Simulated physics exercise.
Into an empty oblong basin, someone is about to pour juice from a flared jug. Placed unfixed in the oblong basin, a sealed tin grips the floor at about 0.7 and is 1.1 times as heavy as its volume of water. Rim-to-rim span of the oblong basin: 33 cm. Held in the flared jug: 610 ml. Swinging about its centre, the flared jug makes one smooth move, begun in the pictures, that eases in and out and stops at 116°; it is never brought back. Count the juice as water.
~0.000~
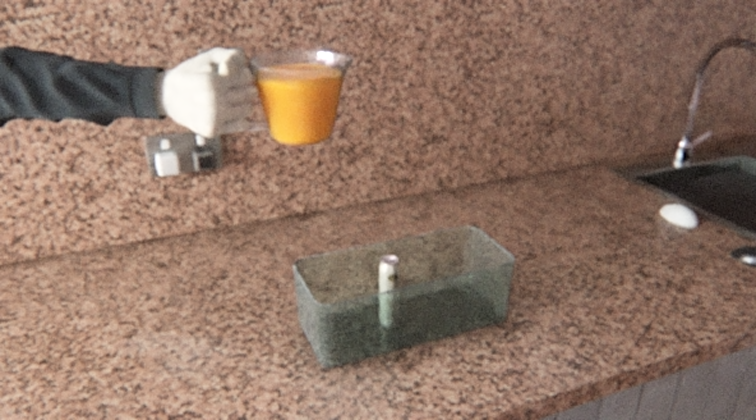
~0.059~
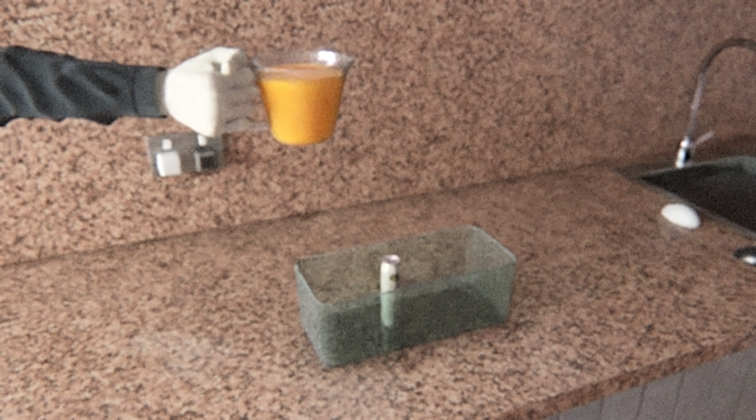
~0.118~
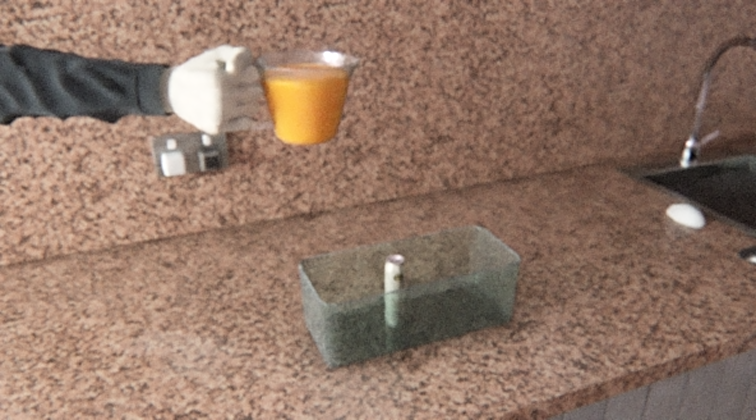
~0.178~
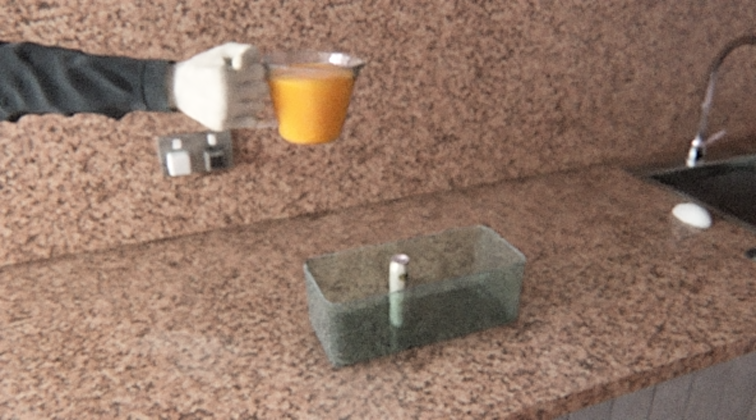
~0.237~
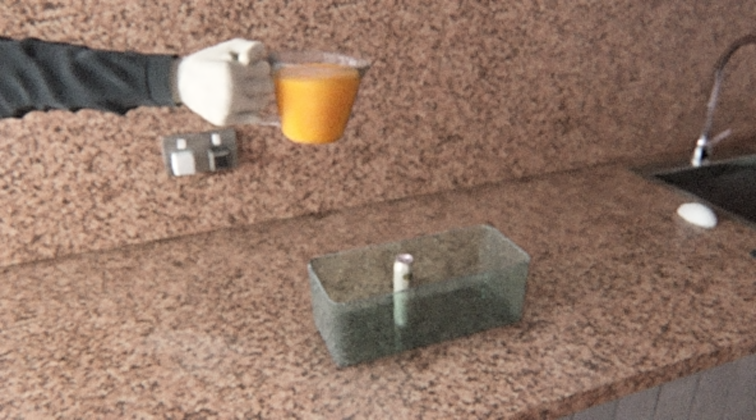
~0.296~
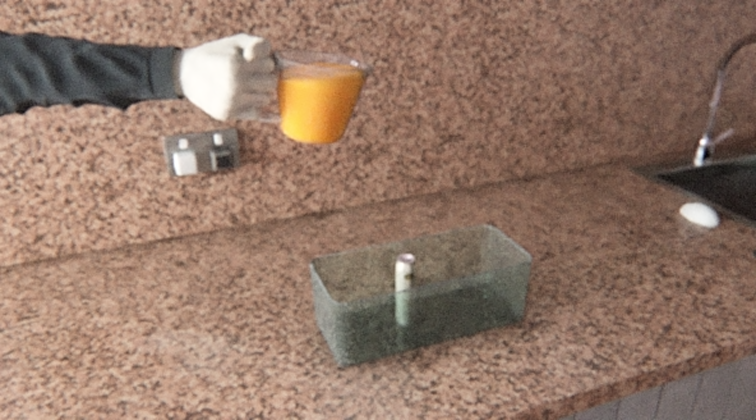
A white-gloved hand on a dark-sleeved arm at upper left holds a clear flared jug of orange juice, in a kitchen seen from slightly above. Below, a greenish transparent oblong basin with a small pale tin inside sits on speckled pinkish-brown stone, with a socket behind and a white object near the sink at right. The jug tilts slightly rightward, while the view drifts slightly left.
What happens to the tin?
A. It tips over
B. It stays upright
(B) It stays upright.
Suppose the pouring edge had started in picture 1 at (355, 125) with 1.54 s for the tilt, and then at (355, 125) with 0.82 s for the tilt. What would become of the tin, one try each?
First it stays up; then it topples.
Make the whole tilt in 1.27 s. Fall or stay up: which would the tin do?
In that case the tin stays vertical.
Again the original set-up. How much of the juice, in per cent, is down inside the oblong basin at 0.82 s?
The basin holds roughly 7 in a hundred parts at that moment.
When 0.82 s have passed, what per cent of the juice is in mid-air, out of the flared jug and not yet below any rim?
My guess is roughly 30 %.
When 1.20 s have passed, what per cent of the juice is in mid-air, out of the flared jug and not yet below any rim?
Close to 24 per cent.
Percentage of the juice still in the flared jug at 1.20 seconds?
Share remaining: Approx. 5 %.
Then, 0.82 s in, the tilt is 64° and 63 per cent is still to pour; the tin stands where it began.
Then, 1.20 s in, the tilt is 103° and 5 per cent is still to pour; the tin stands where it began.
Then, 1.60 s in, the tilt is 116° and 0 per cent is still to pour; the tin stands where it began.
Then, 2.04 s in, the tilt is 116° and 0 per cent is still to pour; the tin stands where it began.
Finally, the tin stands where it began.
